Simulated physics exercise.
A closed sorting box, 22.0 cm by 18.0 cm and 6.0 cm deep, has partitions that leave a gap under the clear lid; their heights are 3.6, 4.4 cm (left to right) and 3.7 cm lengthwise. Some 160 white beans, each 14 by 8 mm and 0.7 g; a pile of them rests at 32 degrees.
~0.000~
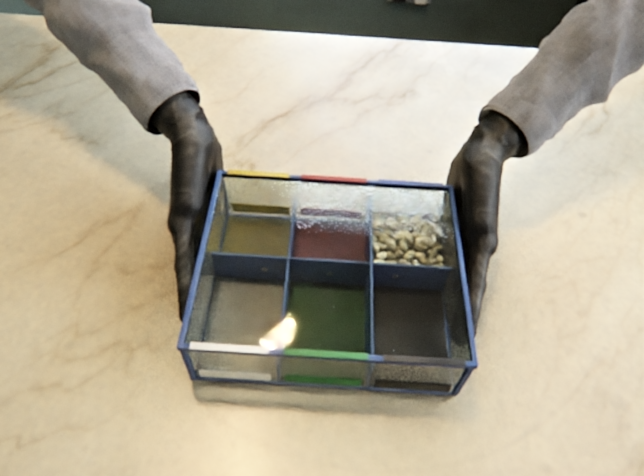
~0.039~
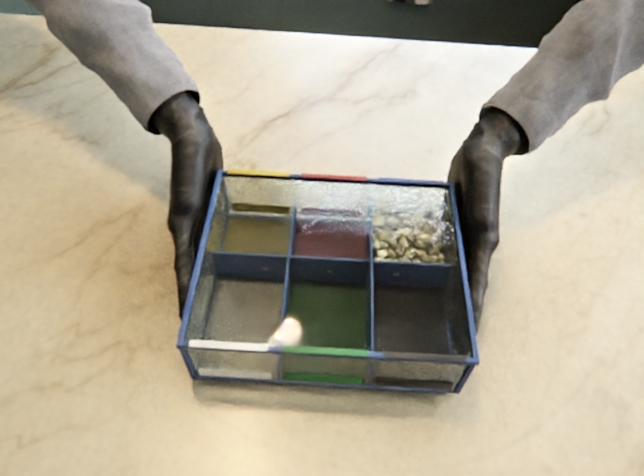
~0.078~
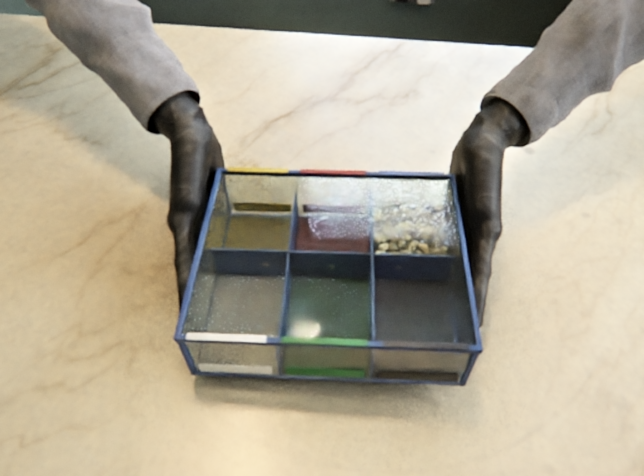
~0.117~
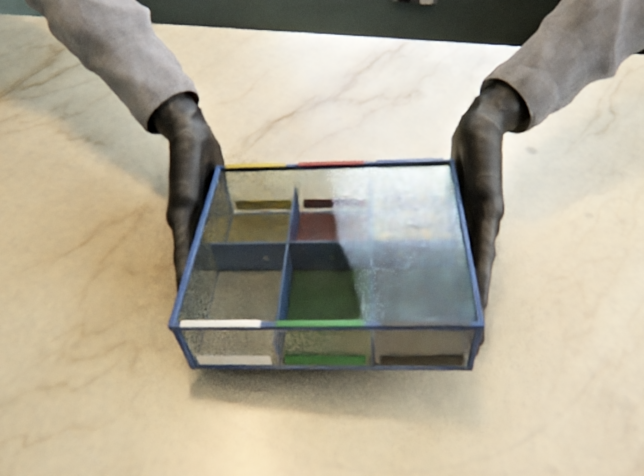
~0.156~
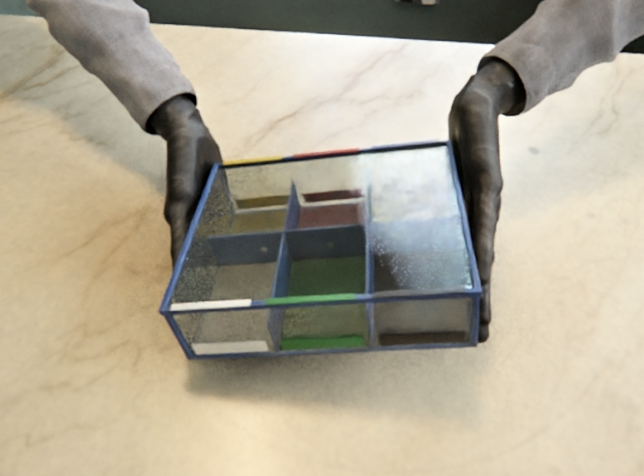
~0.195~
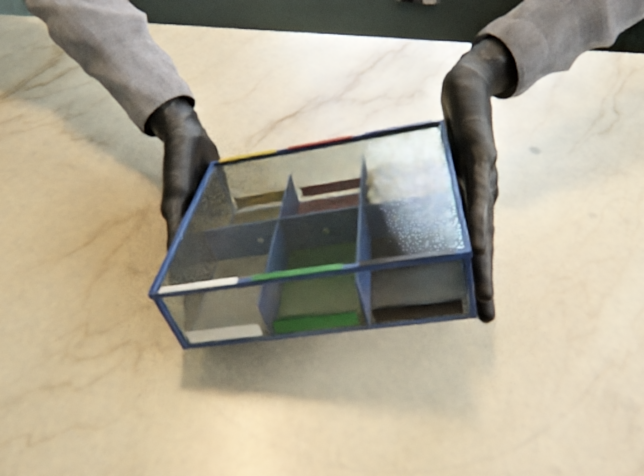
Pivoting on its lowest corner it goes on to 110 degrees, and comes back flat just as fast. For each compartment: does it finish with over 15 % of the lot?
Red: No, blue: Yes, green: No, yellow: No, white: No, black: No.
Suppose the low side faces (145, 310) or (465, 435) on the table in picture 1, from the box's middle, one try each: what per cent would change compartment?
Some 30 and 40 per cent.
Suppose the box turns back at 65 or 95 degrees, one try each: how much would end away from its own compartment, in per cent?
Some 5 and 10 per cent.
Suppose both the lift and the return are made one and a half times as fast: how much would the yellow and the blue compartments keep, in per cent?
Then: Yellow 5; blue 95.
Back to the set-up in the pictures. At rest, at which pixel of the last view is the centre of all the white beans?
Around (401, 238).
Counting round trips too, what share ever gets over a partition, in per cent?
Some 10 per cent.
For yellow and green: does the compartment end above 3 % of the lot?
Yellow yes; green no.
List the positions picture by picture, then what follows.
Box tilt 0 degrees, front corners at (184, 345) and (472, 363); blue 100 %, in the first picture.
Box tilt 1 degrees, front corners at (183, 343) and (473, 359), in the second picture.
Box tilt 4 degrees, front corners at (180, 336) and (476, 347), lowest corner left back, in the third picture.
Box tilt 9 degrees, front corners at (175, 324) and (478, 324), lowest corner left back, in the fourth picture.
Box tilt 15 degrees, front corners at (166, 309) and (475, 290), lowest corner left back, in the fifth picture.
Box tilt 22 degrees, front corners at (156, 293) and (465, 252), lowest corner left back; blue 100 %. The box's pace is about 160 degrees a second, in the sixth picture.
After 0.83 s, tilt 109 degrees; red 5 %, blue 95 %.
Then, at 1.25 s, tilt 48 degrees; blue 90 %, yellow 5 %.
After 1.76 s, tilt 0 degrees; red 5 %, blue 90 %, yellow 5 %.
By 2.2 s all is still; red 5 %, blue 90 %, green 0 %, yellow 5 %, white 0 %, black 0 %.
